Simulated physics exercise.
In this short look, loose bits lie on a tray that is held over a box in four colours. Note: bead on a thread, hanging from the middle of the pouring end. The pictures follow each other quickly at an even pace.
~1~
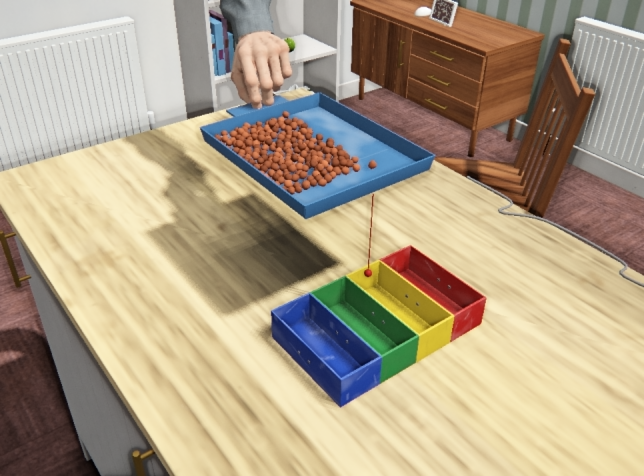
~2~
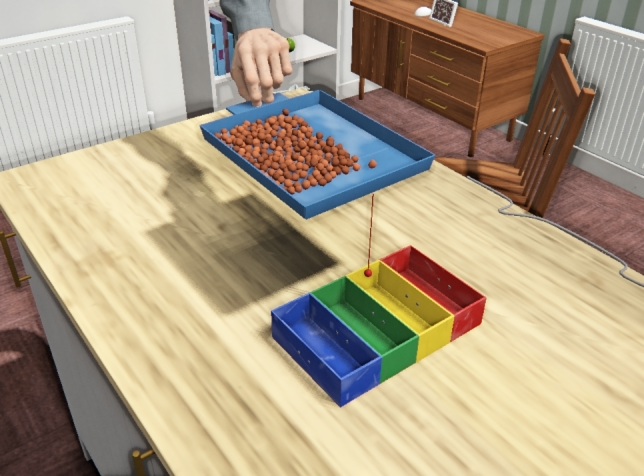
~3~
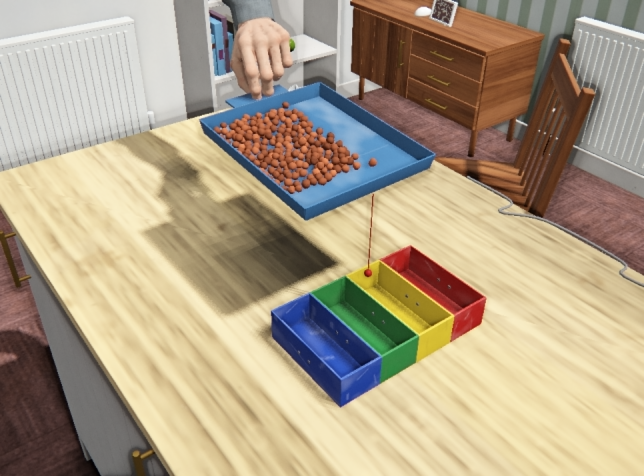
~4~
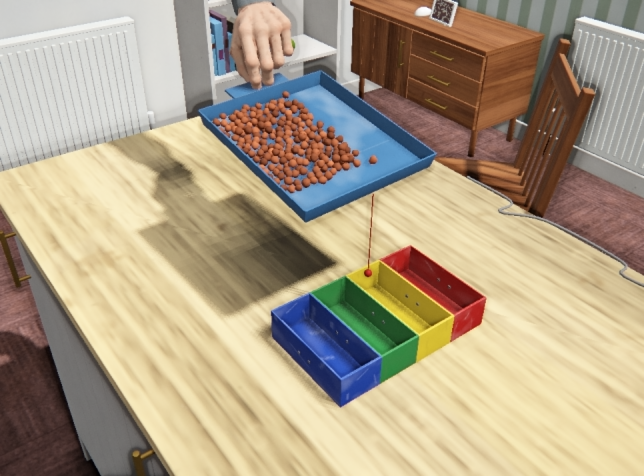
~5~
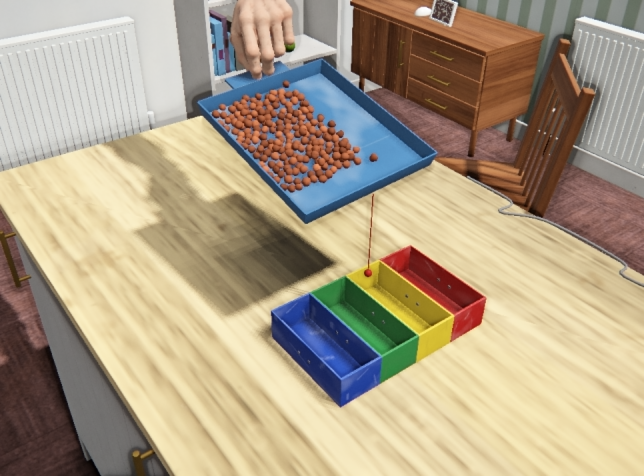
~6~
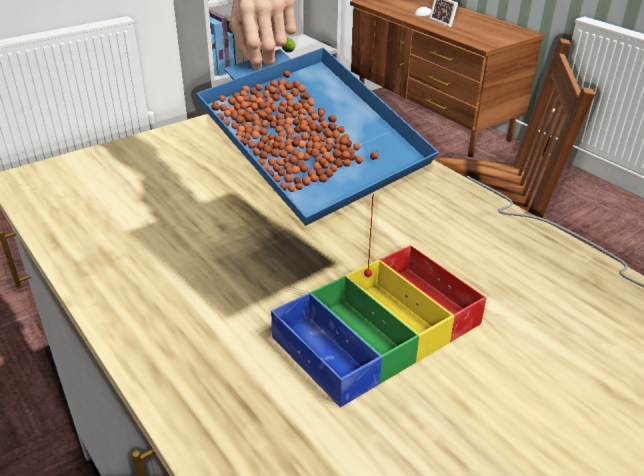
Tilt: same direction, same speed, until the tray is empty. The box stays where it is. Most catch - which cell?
Cell: Blue.
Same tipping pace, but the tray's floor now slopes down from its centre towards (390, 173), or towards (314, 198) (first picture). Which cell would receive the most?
First try: The red cell. Second try: That blue cell.
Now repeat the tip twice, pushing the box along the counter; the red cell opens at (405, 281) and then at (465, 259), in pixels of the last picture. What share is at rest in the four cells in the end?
Around 90 then around 30 per cent.
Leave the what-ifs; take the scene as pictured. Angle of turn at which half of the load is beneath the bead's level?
Somewhere around 120 degrees.
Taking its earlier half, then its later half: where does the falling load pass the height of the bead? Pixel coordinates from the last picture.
(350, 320) for the early half, (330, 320) for the late half.
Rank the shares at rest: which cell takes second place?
That green cell.
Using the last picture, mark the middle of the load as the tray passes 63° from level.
Somewhere about (319, 156).
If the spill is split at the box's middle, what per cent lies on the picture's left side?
90 %, near enough.
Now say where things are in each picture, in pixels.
The first frame shows corners of the pouring end at (306, 203) and (431, 155), level; middle of the load at (289, 152), clay pellets; bead on its thread at (368, 273); blue cell at (361, 379); green cell at (399, 357); yellow cell at (435, 336); red cell at (468, 317).
The second frame shows corners of the pouring end at (306, 204) and (431, 155), level; middle of the load at (289, 151).
The third frame shows corners of the pouring end at (306, 206) and (431, 154), tipped barely, lowest at the left corner; middle of the load at (289, 147).
The fourth frame shows corners of the pouring end at (306, 208) and (432, 153), tipped a little, lowest at the left corner; middle of the load at (289, 142).
The fifth frame shows corners of the pouring end at (307, 211) and (433, 152), tipped a little, lowest at the left corner; middle of the load at (290, 137).
The sixth frame shows corners of the pouring end at (307, 214) and (434, 151), tipped clearly, lowest at the left corner; middle of the load at (290, 132); blue cell at (361, 379); green cell at (399, 357); yellow cell at (435, 336); red cell at (468, 317).
Soon, tray tipped steeply; nearly all on the tray; a stray few falling or outside the box.
A while on, tray tipped past a quarter turn; nearly all on the tray; a stray few in the blue cell; a stray few falling or outside the box.
Towards the end, tray tipped past a quarter turn; about half in the blue cell; about a quarter in the green cell; a small part in the yellow cell; a stray few in the red cell; about a quarter falling or outside the box.
Finally, tray tipped past a quarter turn; about half in the blue cell; about a quarter in the green cell; a small part in the yellow cell; a stray few in the red cell; about a quarter outside the box.
